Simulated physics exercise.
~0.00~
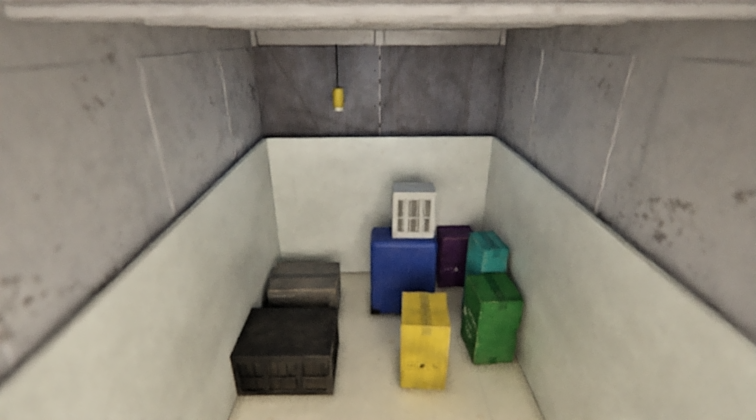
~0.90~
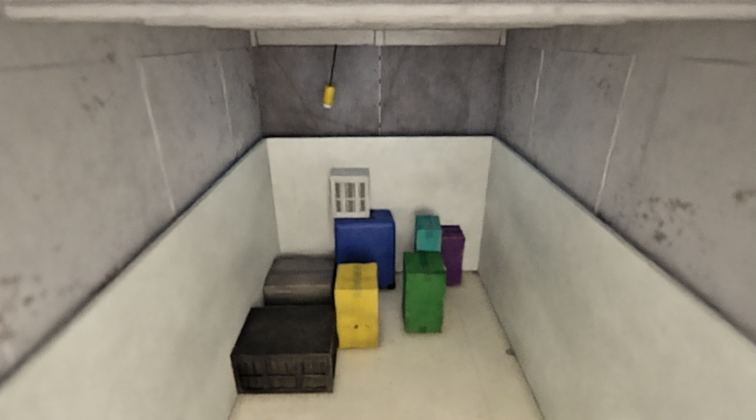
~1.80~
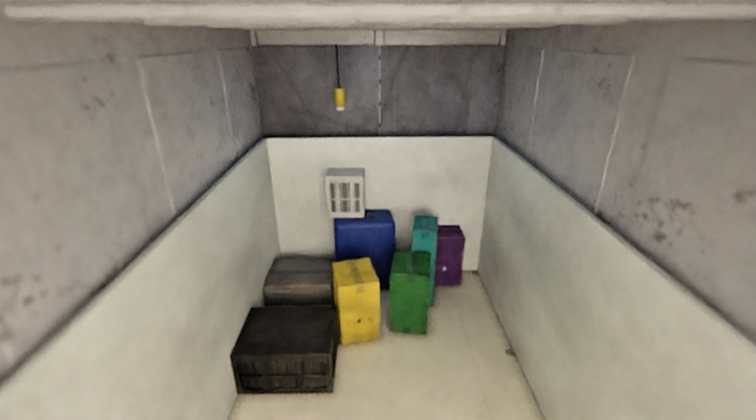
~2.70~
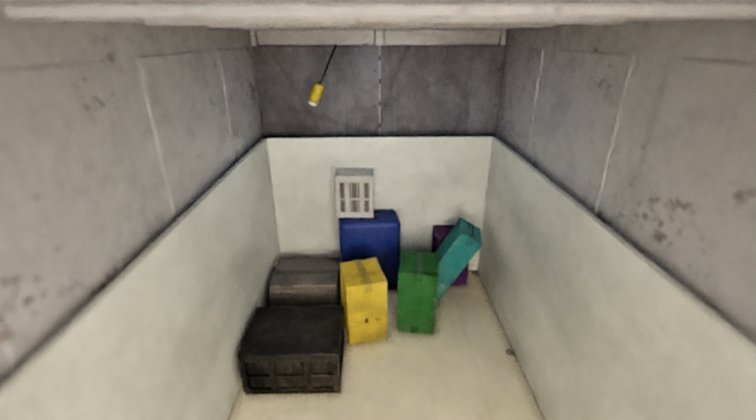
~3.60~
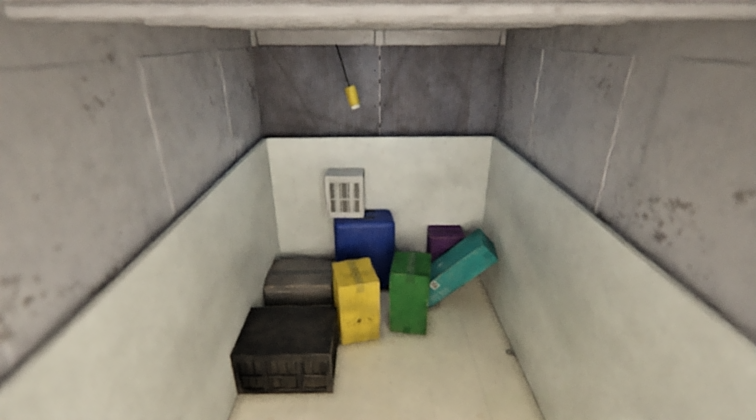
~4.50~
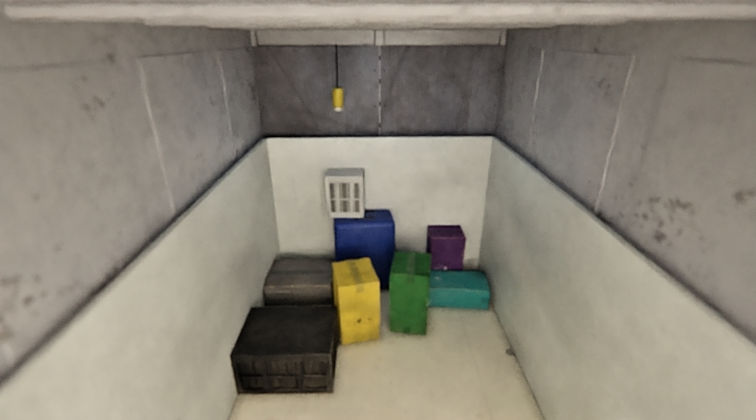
A black chest stayed near the left wall of a van's load bay while the white, blue, yellow, green and turquoise boxes slid left; then the turquoise one leaned right and toppled onto its side, ending behind the still upright green box.
